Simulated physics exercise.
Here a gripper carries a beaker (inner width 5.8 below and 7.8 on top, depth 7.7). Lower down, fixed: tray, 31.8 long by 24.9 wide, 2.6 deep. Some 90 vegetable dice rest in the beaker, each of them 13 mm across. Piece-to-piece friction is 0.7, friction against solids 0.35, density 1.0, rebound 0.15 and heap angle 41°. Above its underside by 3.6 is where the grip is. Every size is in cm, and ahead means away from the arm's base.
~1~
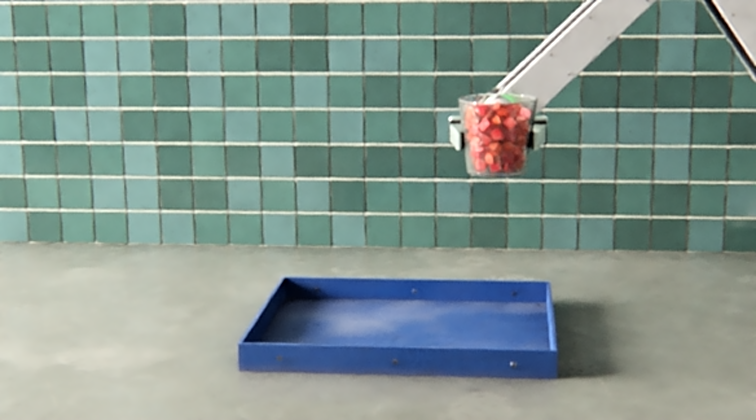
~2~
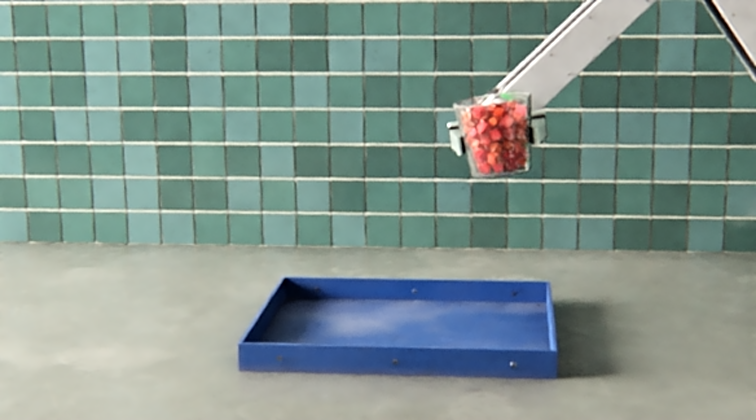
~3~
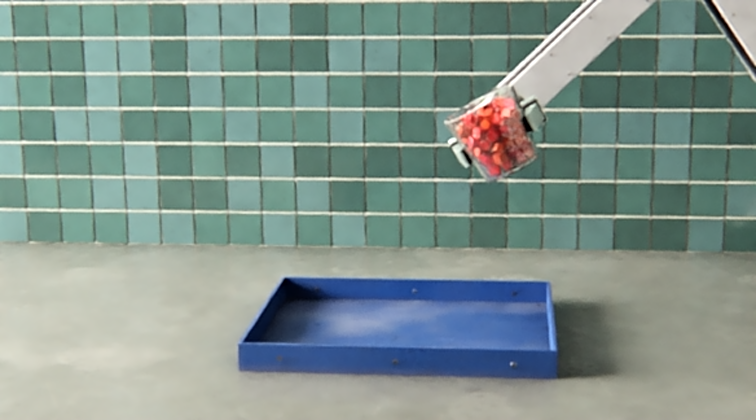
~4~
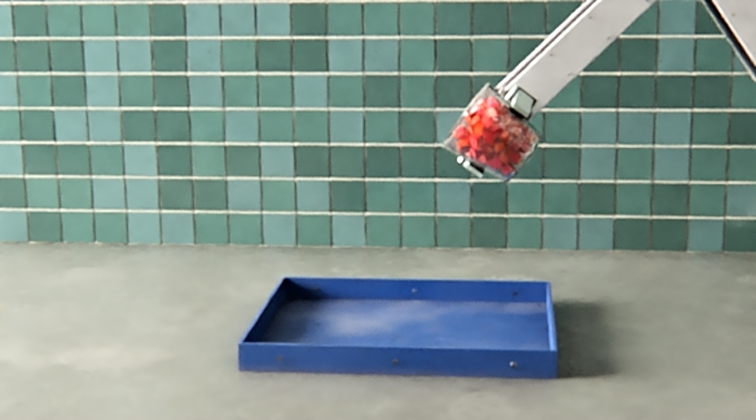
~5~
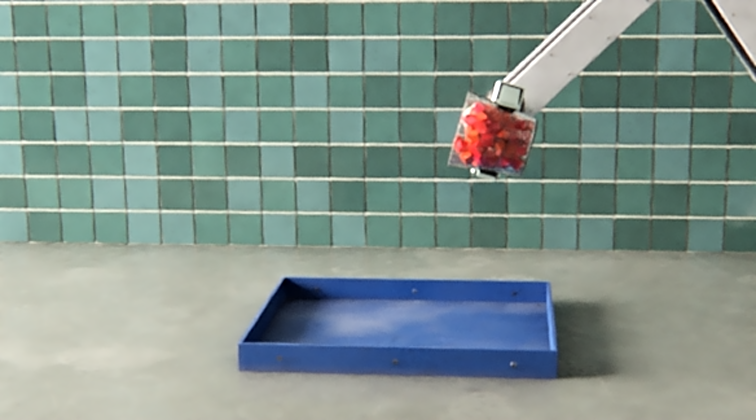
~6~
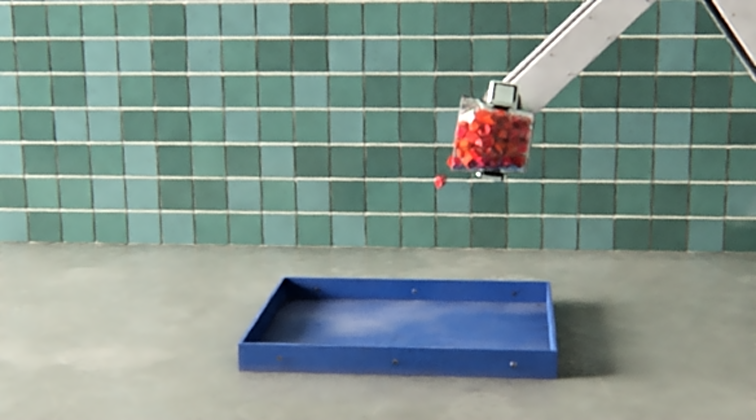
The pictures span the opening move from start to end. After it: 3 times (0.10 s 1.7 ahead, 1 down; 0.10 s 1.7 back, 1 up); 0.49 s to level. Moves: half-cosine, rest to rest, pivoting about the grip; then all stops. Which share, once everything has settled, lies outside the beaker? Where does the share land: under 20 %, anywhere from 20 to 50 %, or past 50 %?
It lands anywhere from 20 to 50 %.
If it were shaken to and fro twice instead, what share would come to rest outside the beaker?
That share would be near 30 percent.
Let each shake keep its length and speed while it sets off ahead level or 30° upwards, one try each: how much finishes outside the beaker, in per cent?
Near 65 and 75 percent respectively.
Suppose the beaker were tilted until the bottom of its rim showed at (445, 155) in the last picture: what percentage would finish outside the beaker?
Estimate: About 5 per cent.
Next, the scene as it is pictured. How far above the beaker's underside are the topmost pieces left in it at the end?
About 6.5 cm.
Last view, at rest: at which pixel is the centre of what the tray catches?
Estimated centre at around (406, 327).
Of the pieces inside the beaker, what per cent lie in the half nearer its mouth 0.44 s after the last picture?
Roughly 55 %.
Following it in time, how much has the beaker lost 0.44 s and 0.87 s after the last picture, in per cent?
About 30, 35.
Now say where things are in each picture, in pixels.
In the first frame, the beaker middle at (498, 137), level; upper third of the load around (498, 118), from x 470 to 525, top at y 110; 94 in the beaker.
In the second frame, the beaker middle at (497, 137), tilted 8° forward; upper third of the load around (496, 119), from x 470 to 525, top at y 110.
In the third frame, the beaker middle at (497, 137), tilted 28° forward; upper third of the load around (498, 120), from x 465 to 530, top at y 105.
In the fourth frame, the beaker middle at (496, 138), tilted 54° forward; upper third of the load around (495, 121), from x 465 to 530, top at y 105.
In the fifth frame, the beaker middle at (495, 139), tilted 74° forward; upper third of the load around (493, 123), from x 460 to 530, top at y 110.
In the sixth frame, the beaker middle at (495, 139), tilted 82° forward; upper third of the load around (496, 125), from x 440 to 525, top at y 115; 93 in the beaker, 1 in flight or on a rim.
Then, 0.44 s on, tilted 82° forward, highest piece 23 above the table; 68 in the beaker, 18 in the tray, 8 in flight or on a rim.
Then, 0.87 s on, tilted 34° forward, highest piece 25 above the table; 59 in the beaker, 35 in the tray.
Then, 1.29 s on, level, highest piece 25 above the table; 59 in the beaker, 35 in the tray.
Then, 2.34 s on, level, highest piece 25 above the table; 59 in the beaker, 35 in the tray.
In the end, 59 in the beaker, 35 in the tray. That is 37 % outside the beaker.
